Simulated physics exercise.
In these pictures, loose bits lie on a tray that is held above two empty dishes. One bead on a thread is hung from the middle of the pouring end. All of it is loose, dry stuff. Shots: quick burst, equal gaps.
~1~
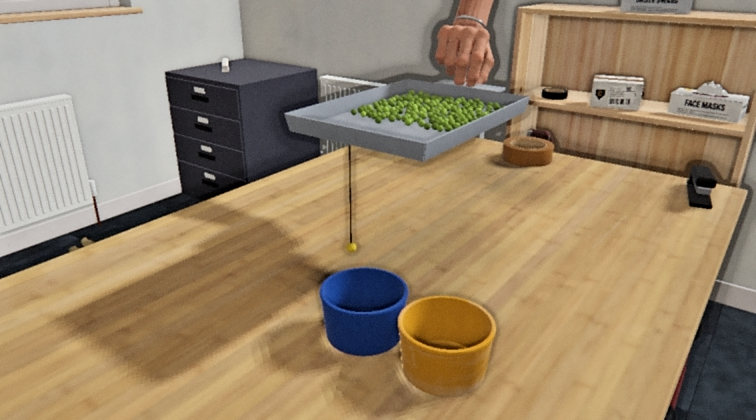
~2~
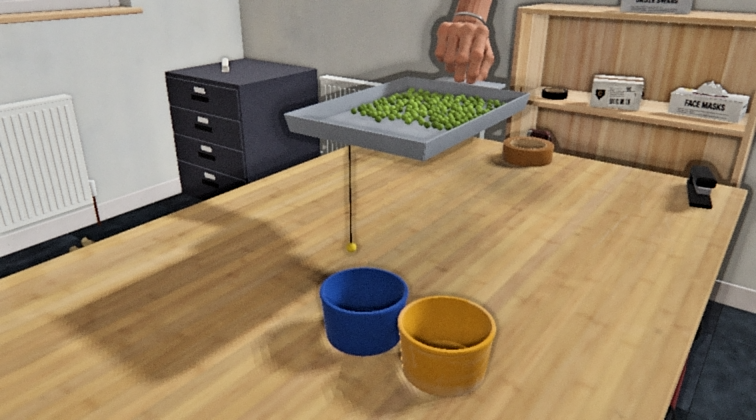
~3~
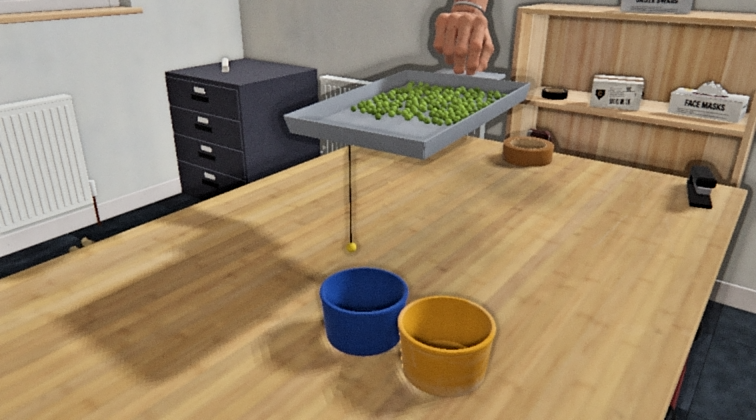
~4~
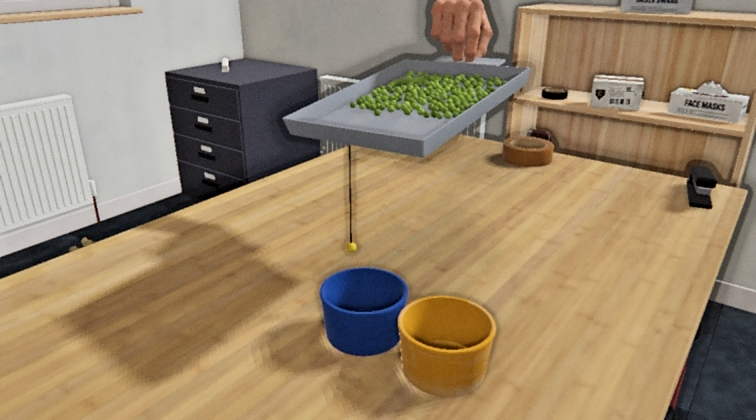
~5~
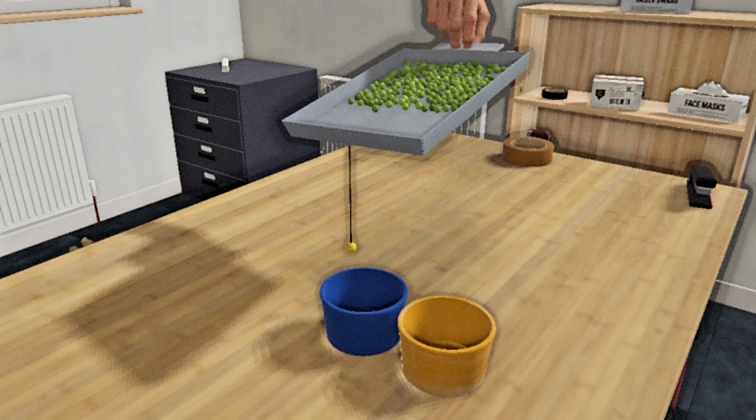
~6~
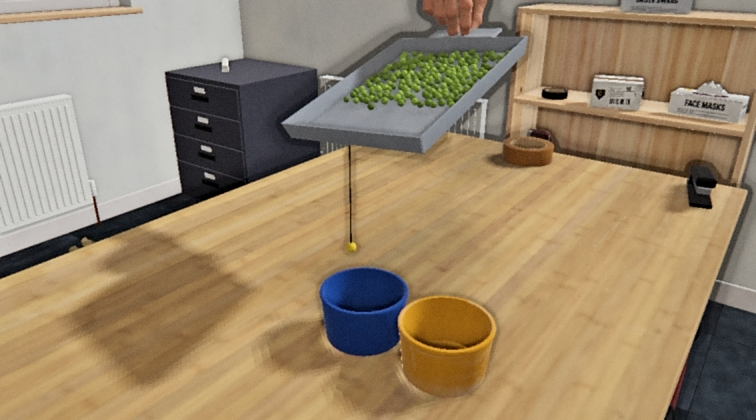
A hand held a gray tray of green peas above a blue dish and an orange one, then gradually tilted it toward its left corner, and some peas began shifting across the tray.
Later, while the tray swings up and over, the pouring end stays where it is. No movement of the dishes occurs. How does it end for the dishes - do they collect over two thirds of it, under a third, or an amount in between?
They collect under a third of it.
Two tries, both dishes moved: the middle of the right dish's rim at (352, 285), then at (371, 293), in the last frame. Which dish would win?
Taking them in turn, it's the one to the left and then the one to the left.
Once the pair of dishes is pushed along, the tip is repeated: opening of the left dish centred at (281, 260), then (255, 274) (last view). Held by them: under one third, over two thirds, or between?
Where the dishes stand first, above two thirds; where they stand second, under a third.
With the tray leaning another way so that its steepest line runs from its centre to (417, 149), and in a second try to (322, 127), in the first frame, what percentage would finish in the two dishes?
Roughly 40 % in the first case and 0 % in the second.
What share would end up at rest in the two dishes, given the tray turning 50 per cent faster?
Roughly 0 percent.
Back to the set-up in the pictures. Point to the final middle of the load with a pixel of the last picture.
At about (262, 301), give or take.
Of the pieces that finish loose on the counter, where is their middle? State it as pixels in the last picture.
It's centred at about (261, 301).
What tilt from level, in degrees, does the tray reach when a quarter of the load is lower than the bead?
Roughly 80°.
Soon, tray tipped steeply; most on the tray; a small part outside both; a small part in the air.
A while on, tray tipped right over; about half on the tray; a stray few in the left dish; about a third outside both; about a quarter in the air.
Towards the end, tray tipped past a quarter turn; a stray few in the left dish; nearly all outside both.
Finally, tray tipped past a quarter turn; none in the right dish; a stray few in the left dish; nearly all outside both.
